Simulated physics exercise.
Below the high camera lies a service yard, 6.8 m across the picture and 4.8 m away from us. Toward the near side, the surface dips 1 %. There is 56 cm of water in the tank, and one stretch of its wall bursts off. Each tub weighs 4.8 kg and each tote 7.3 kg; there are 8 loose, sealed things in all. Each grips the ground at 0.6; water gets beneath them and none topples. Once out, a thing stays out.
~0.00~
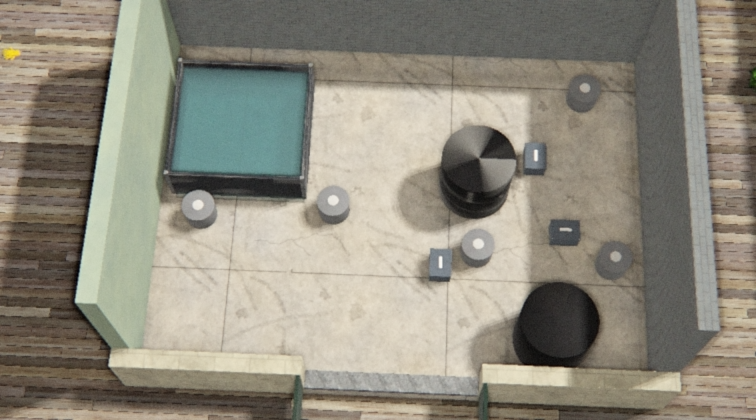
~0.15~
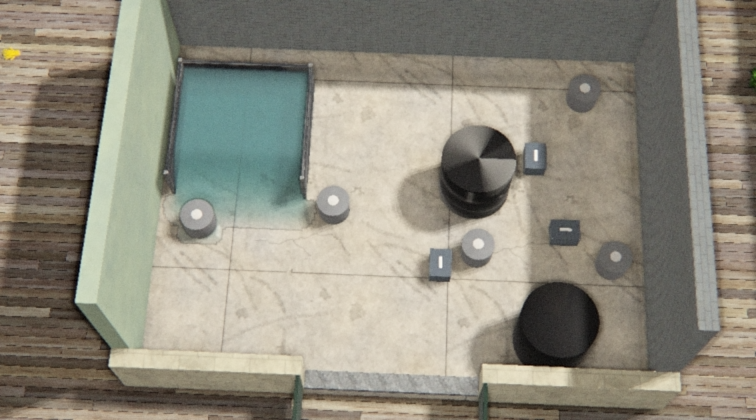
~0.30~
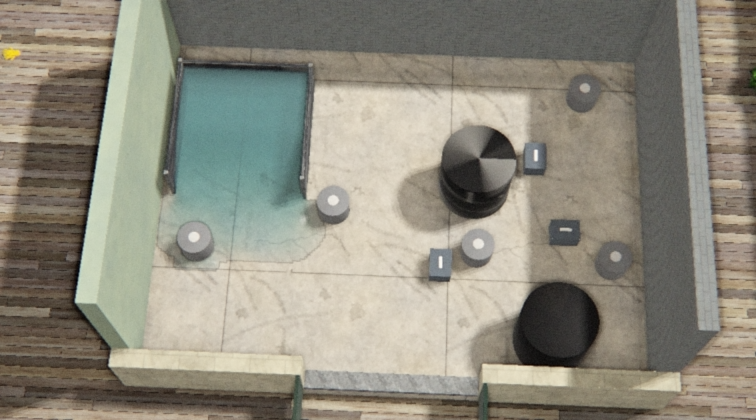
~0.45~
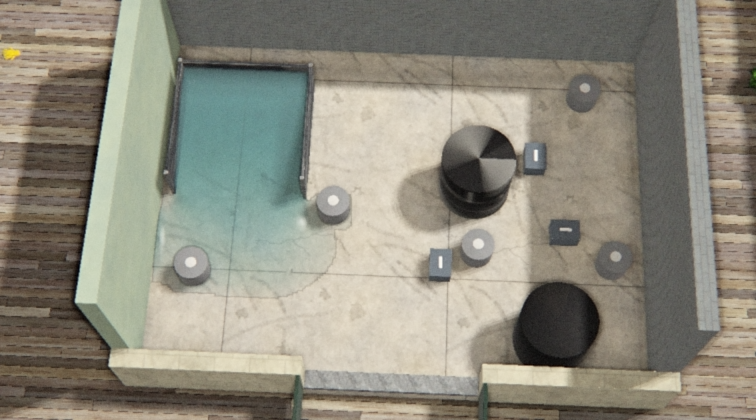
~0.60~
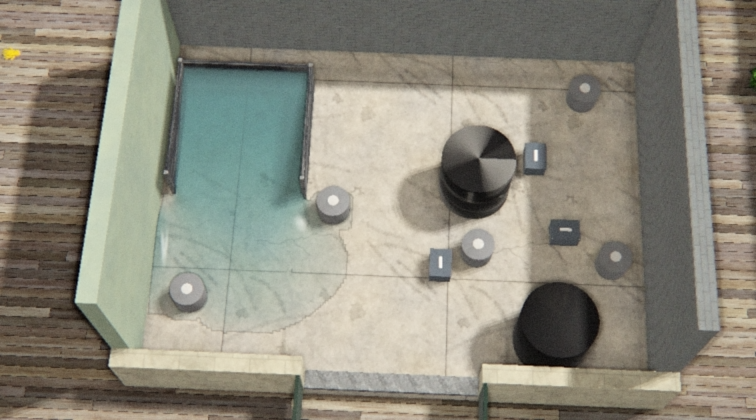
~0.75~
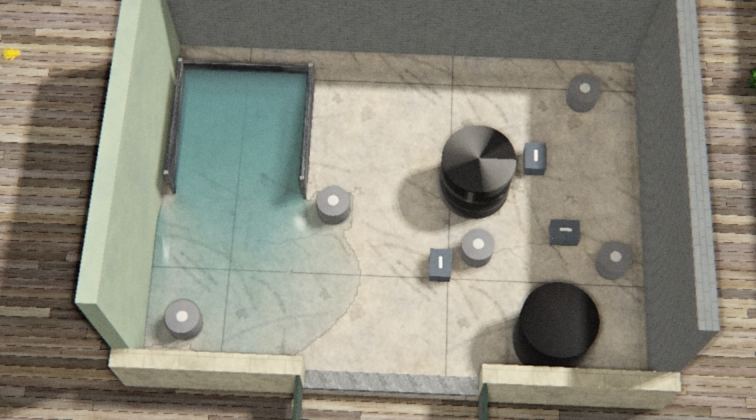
In a walled yard, water spreads from an open tank and carries one gray tub nearward.
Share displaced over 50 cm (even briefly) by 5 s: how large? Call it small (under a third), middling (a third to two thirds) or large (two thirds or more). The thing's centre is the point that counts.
Middling, a third to two thirds.
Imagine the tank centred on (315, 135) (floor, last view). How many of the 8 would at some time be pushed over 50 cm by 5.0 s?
2.
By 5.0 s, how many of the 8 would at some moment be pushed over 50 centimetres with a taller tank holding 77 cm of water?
Count: 5.
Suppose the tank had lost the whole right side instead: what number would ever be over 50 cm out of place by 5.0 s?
6.
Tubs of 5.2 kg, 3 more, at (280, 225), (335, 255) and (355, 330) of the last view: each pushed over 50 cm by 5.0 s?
Going through them in turn, I'd say beyond, beyond and beyond.
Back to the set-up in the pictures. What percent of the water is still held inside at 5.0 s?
I'd say some 78 percent hasn't gone yet.
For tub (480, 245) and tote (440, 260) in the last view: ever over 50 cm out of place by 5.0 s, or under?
Taking them in turn: The first is above the mark and the second is above the mark.
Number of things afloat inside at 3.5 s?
It comes to 1 of them.
After 1.1 s 1 of 8 are over 50 cm from their spots; 1 afloat.
After 2.2 s 1 of 8 are over 50 cm from their spots; 1 afloat.
After 3.5 s 1 of 8 are over 50 cm from their spots; 1 afloat.
After 5.0 s 3 of 8 are over 50 cm from their spots, and 3 have been at some point; 4 afloat.
